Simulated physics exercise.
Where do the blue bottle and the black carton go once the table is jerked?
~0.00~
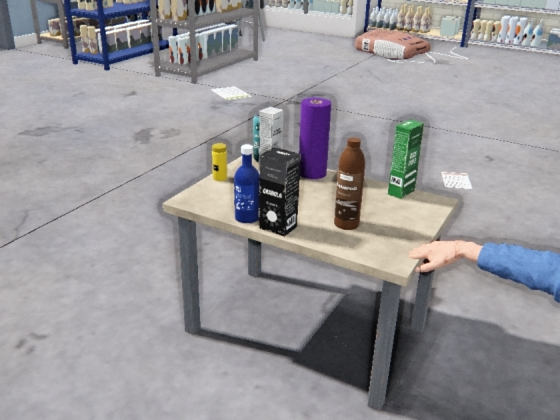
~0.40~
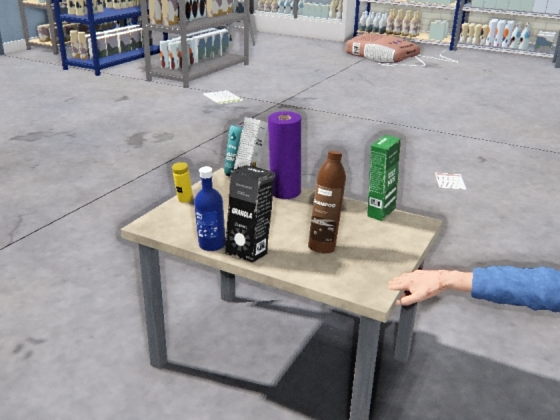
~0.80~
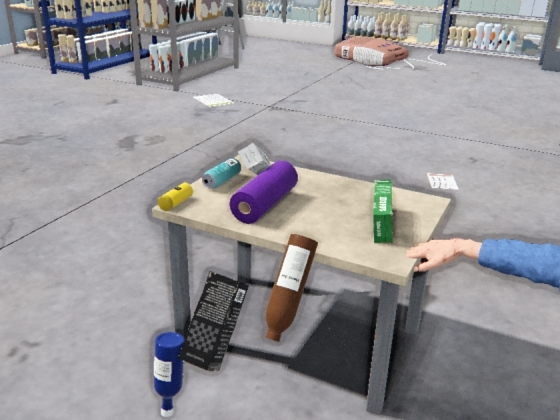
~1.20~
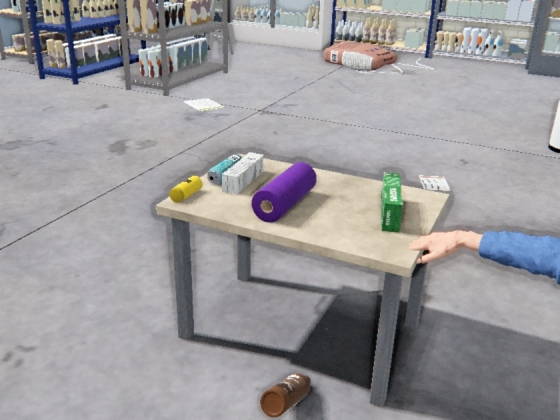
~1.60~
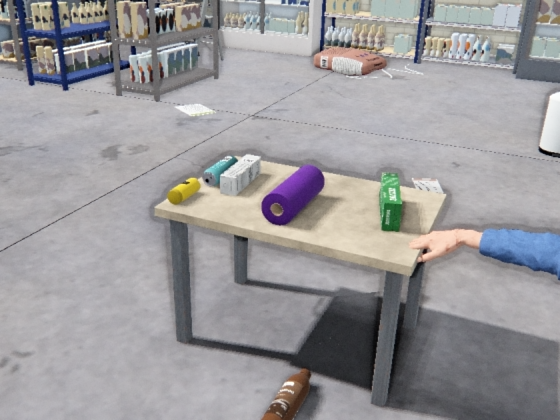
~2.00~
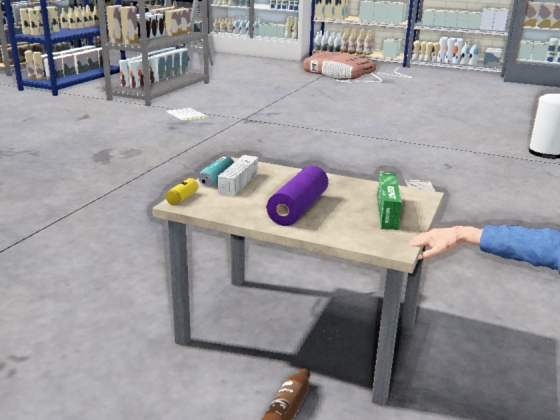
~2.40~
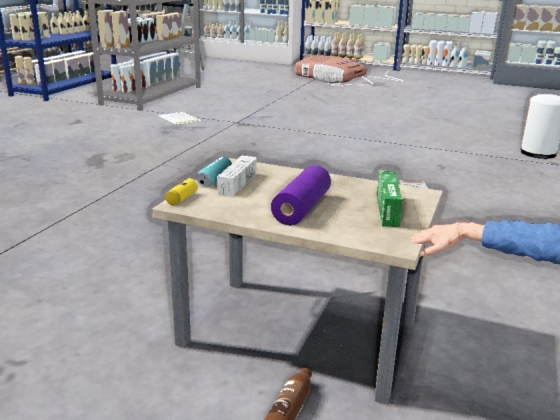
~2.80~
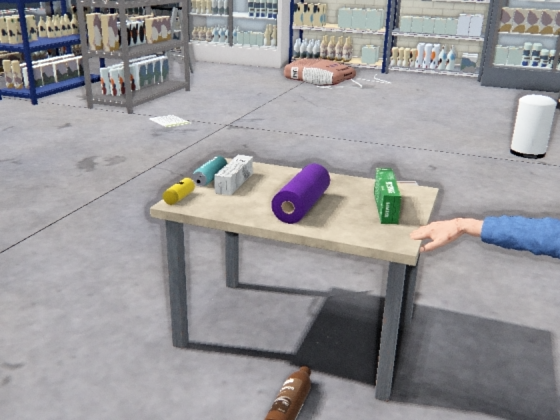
Both the blue bottle and the black carton fall off the near side of the table and drop to the floor.
